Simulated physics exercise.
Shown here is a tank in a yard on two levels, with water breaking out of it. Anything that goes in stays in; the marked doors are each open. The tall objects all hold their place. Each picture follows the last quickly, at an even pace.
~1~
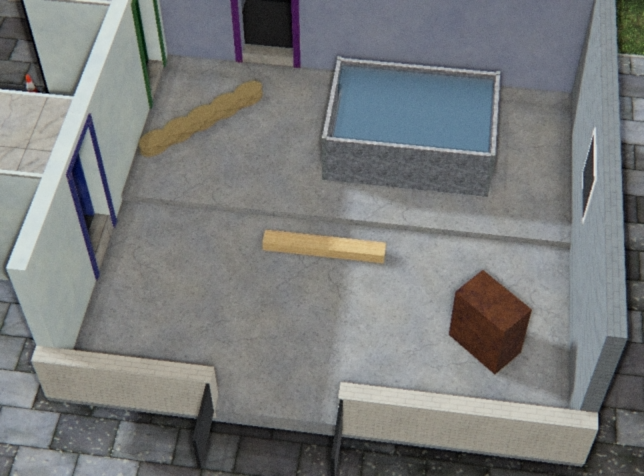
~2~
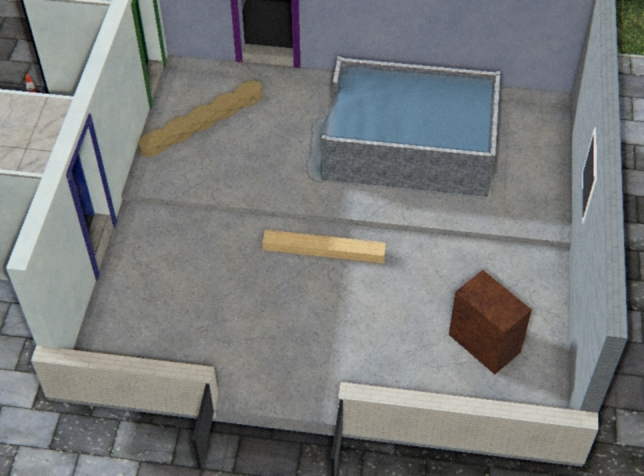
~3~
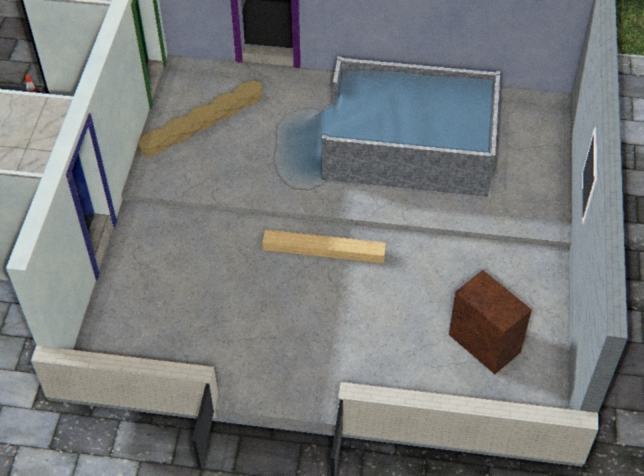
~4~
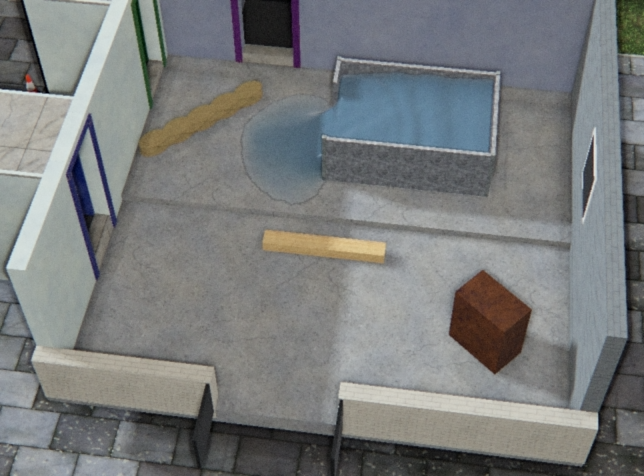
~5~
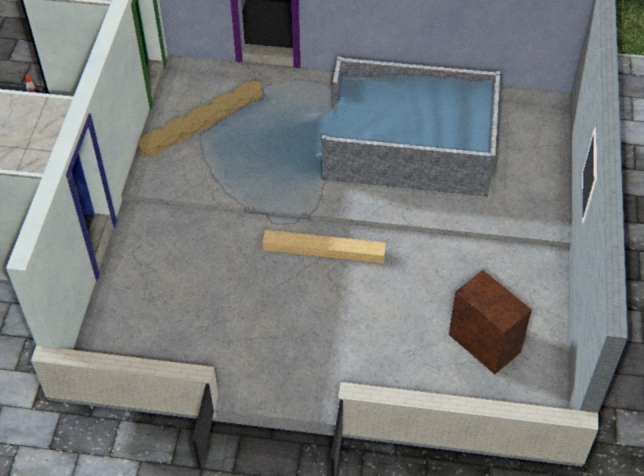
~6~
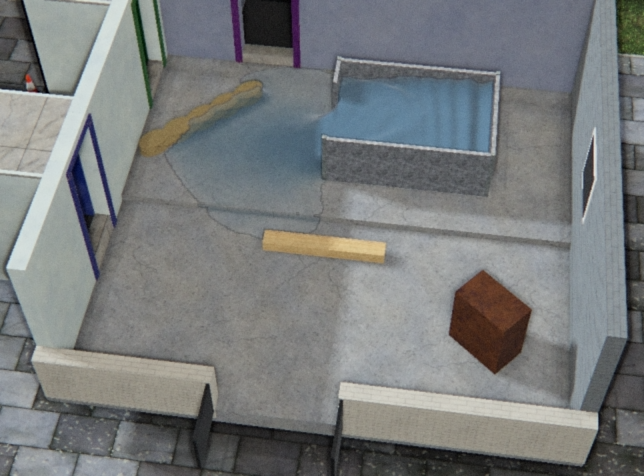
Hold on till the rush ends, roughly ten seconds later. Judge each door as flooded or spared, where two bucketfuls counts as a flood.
The blue door is spared, the green door is spared, the purple door is spared.
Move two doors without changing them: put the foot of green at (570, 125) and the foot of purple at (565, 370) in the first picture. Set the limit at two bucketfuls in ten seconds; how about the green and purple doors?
I'd say the green door remains short of it and the purple door remains short of it.
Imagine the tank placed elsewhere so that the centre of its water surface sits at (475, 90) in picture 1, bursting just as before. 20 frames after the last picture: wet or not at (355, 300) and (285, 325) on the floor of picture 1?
In the order asked: Unreached, then unreached.
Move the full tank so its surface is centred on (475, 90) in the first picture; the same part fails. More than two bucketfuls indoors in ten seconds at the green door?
By my reckoning, the green one runs past the limit.
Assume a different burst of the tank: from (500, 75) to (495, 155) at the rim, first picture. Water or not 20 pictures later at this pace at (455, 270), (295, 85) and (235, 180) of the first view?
So that's waterlogged for the first, waterlogged for the second and left bare for the third.
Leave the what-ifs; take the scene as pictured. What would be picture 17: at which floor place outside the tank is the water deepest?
About at (66, 376).
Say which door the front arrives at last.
It has to be the green door.
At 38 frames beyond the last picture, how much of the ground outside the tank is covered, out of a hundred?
About 80 per cent.
A moment on, water covers 25 % of the floor; the blue door wet at the sill, nothing in, the green door not reached, the purple door wet at the sill, nothing in.
Next, water covers 40 % of the floor; the blue door wet at the sill, nothing in, the green door wet at the sill, nothing in, the purple door wet at the sill, nothing in.
Then, water covers 50 % of the floor; the blue door under two buckets in, the green door under two buckets in, the purple door wet at the sill, nothing in.
Later, water covers 80 % of the floor; the blue door under two buckets in, the green door under two buckets in, the purple door wet at the sill, nothing in.
In the end, water covers 90 % of the floor; the blue door under two buckets in, the green door under two buckets in, the purple door wet at the sill, nothing in.
